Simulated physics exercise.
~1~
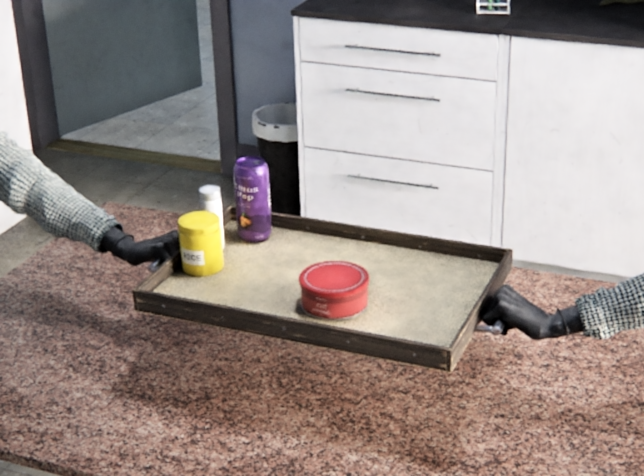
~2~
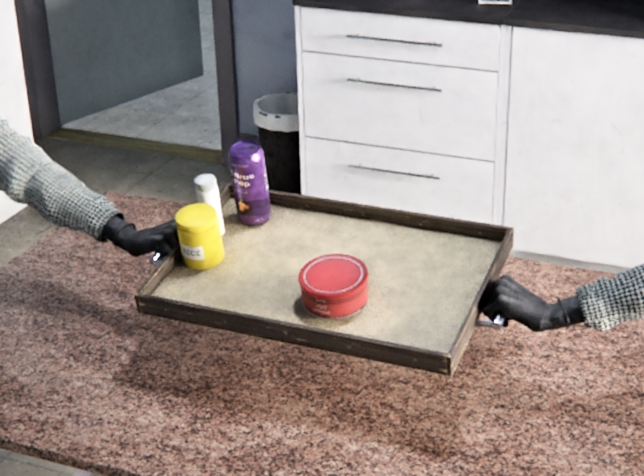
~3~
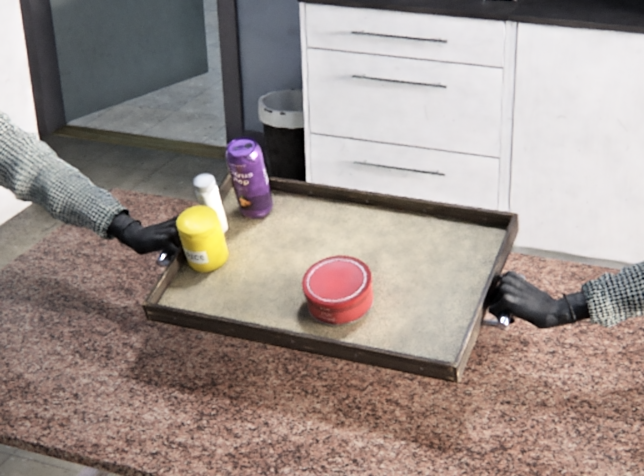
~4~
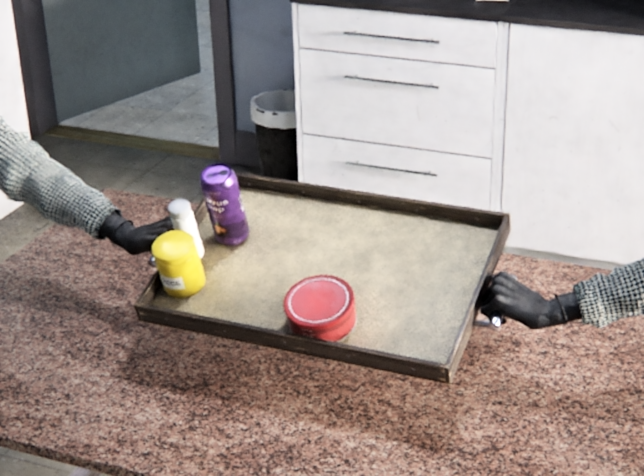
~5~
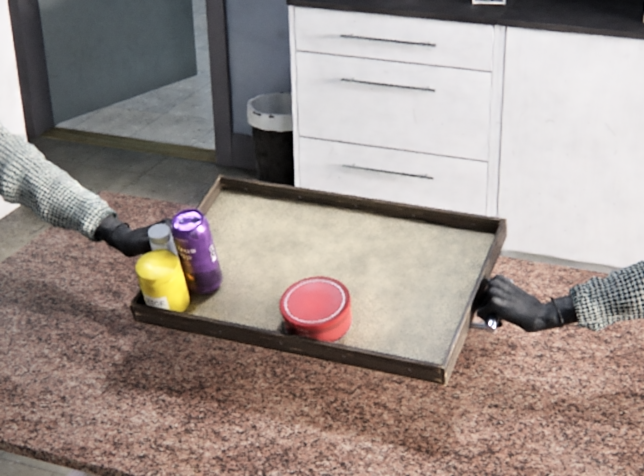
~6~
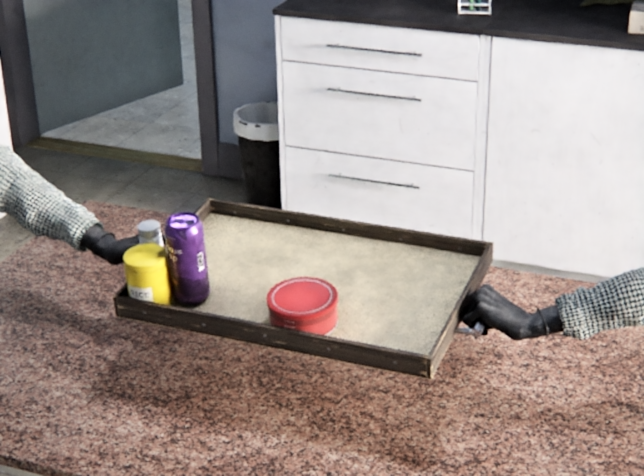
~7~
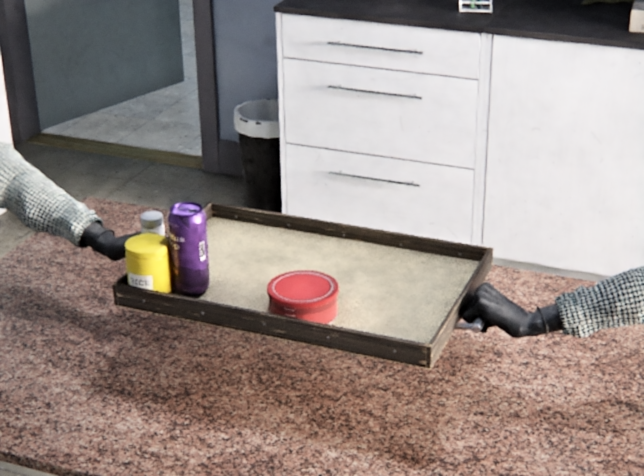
Two black-gloved hands in grey knitted sleeves hold a shallow, dark-rimmed tray above a speckled reddish-brown surface, seen from slightly above, with white drawers and a bin behind. On its pale base, a yellow jar, a white shaker and a purple can stand at the left, with a round red tub nearer the middle. The tray tips its near edge down, and the leaning containers slide towards the viewer, the purple can travelling farthest, while the tub shifts slightly. The tray then levels, leaving everything upright, the left group clustered in the near corner and the tub by the near rim.
